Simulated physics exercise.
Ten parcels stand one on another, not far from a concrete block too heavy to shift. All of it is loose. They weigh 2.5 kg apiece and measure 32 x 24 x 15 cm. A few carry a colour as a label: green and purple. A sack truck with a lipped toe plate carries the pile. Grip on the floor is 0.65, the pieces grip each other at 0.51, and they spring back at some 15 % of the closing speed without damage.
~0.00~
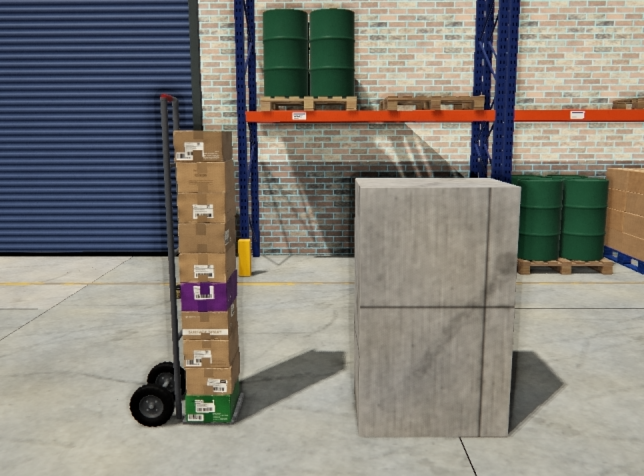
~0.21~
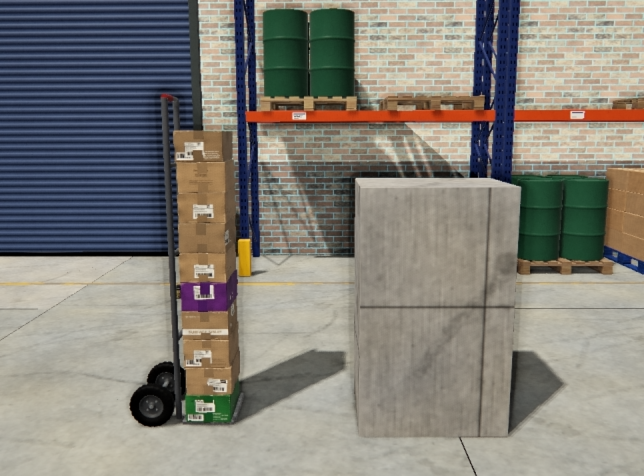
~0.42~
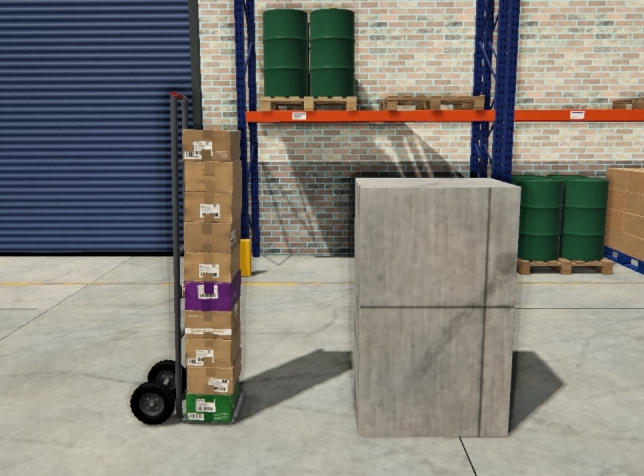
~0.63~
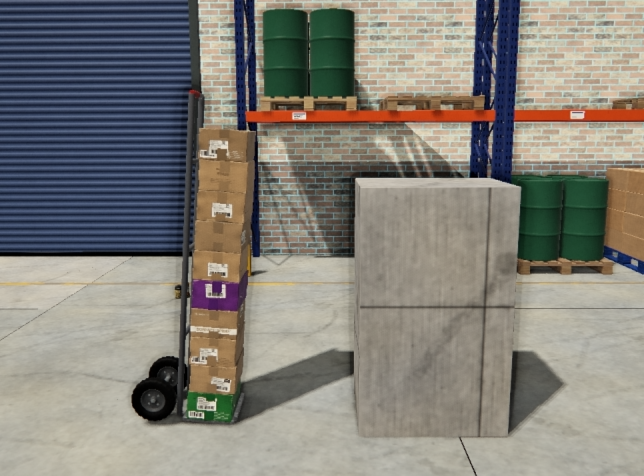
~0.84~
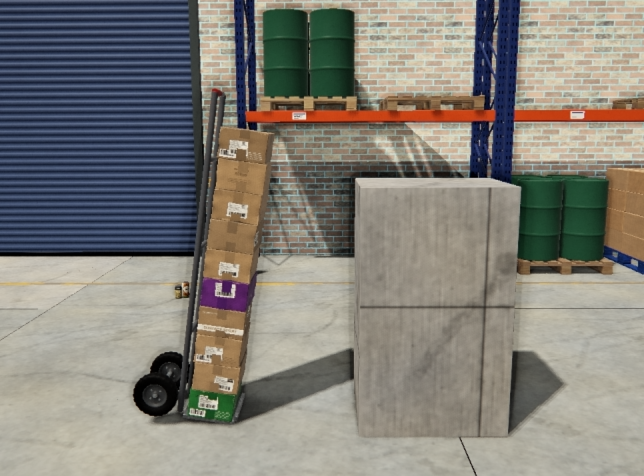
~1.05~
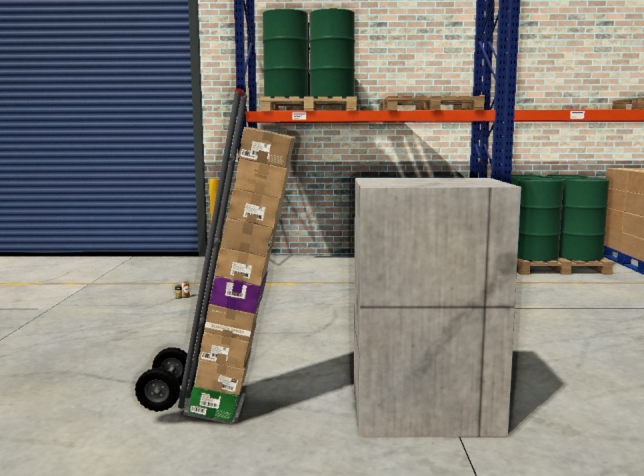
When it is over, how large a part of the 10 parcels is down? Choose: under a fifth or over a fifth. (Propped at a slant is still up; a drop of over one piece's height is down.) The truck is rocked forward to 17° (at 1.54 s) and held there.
Ending down: Less than a fifth.
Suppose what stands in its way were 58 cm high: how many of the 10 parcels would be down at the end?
In that case 7.
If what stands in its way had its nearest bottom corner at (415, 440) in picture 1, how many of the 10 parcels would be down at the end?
In that case 4.
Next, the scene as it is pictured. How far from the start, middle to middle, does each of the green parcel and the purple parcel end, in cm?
Moved: Green 10, purple 40.
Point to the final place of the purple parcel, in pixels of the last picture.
At about (285, 298).
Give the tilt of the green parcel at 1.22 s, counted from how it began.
About 15°.
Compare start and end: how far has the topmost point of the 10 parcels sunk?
Some 4 cm lower.
After 1.22 s, none of the 10 parcels down, 10 disturbed; purple parcel 17° from how it stood; green parcel 17° from how it stood.
After 1.42 s, none of the 10 parcels down, 10 disturbed; purple parcel 26° from how it stood; green parcel 26° from how it stood.
In the end (2.6 s), none of the 10 parcels down, 10 disturbed; purple parcel 33° from how it stood, 47 mm lower; green parcel 33° from how it stood. That is 0 per cent. From the last view, middles, purple parcel near (285, 298), green parcel near (225, 386).
